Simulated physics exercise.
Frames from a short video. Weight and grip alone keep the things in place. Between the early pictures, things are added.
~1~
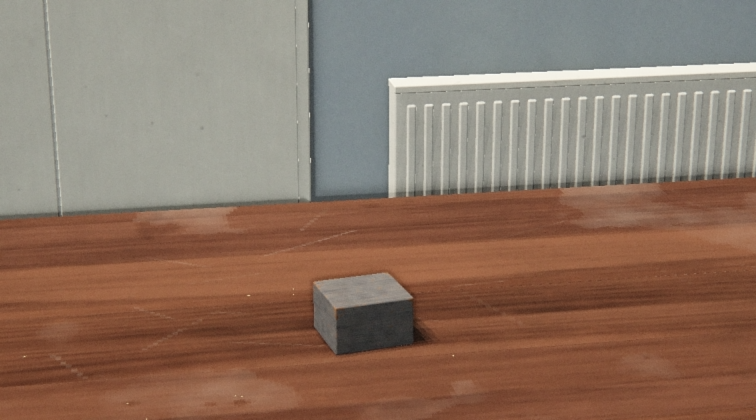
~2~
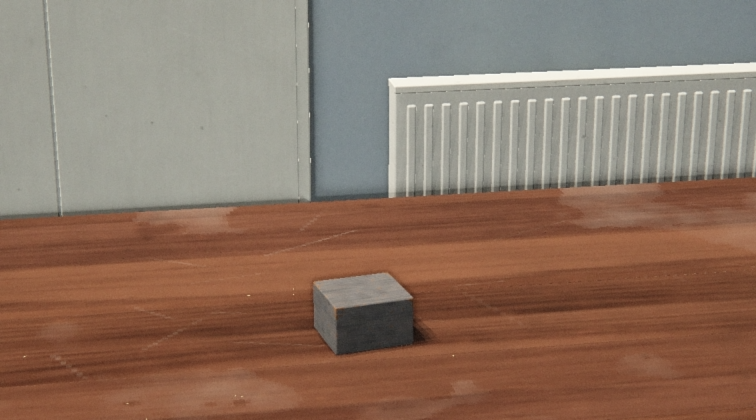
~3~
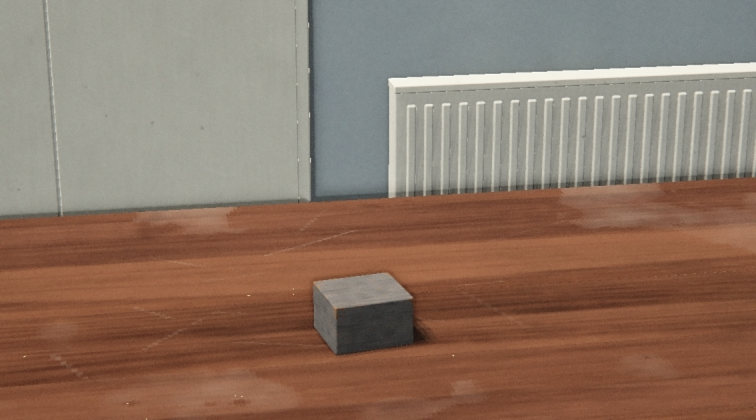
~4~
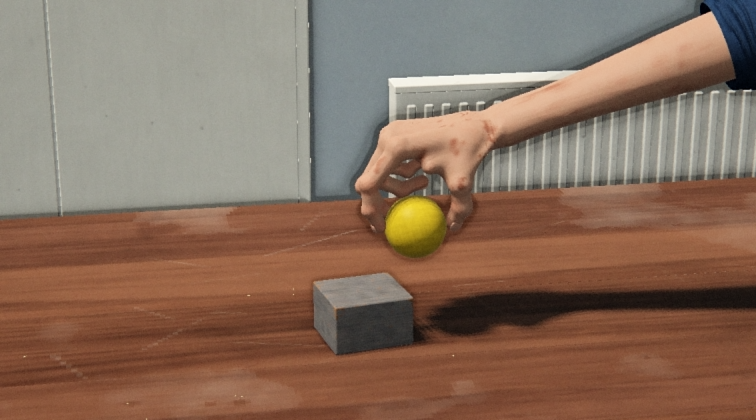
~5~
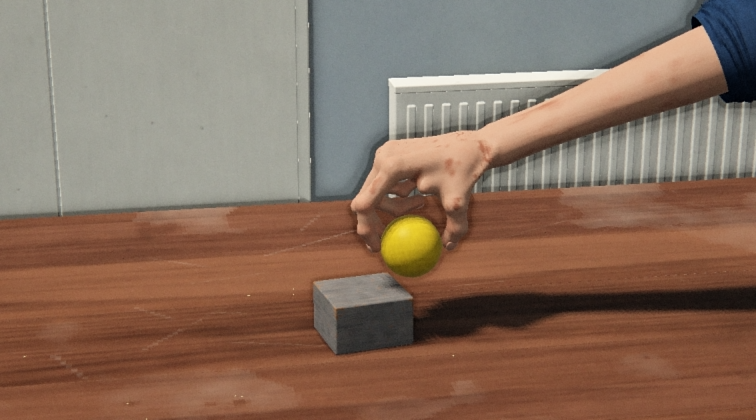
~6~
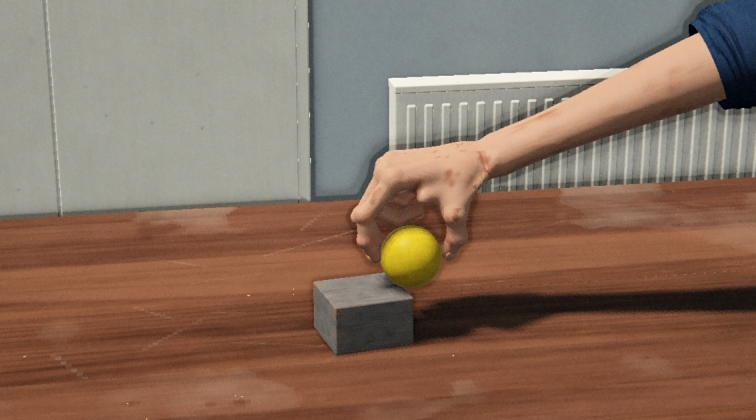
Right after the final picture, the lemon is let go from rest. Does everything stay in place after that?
No, honestly, the pile doesn't make it, sadly.
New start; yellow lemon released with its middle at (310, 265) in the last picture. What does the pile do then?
After that, the pile falls over.
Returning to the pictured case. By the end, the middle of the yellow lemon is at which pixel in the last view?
At about (450, 299).
Then, 0.30 s after the last picture, yellow lemon rolled a little near (427, 266).
Then, 0.40 s after the last picture, yellow lemon now fallen.
Then, 1.80 s after the last picture, nothing new.
At rest, fallen, yellow lemon; grey block in place. Seen from the same camera at the end, yellow lemon near (451, 299). The pile comes apart.
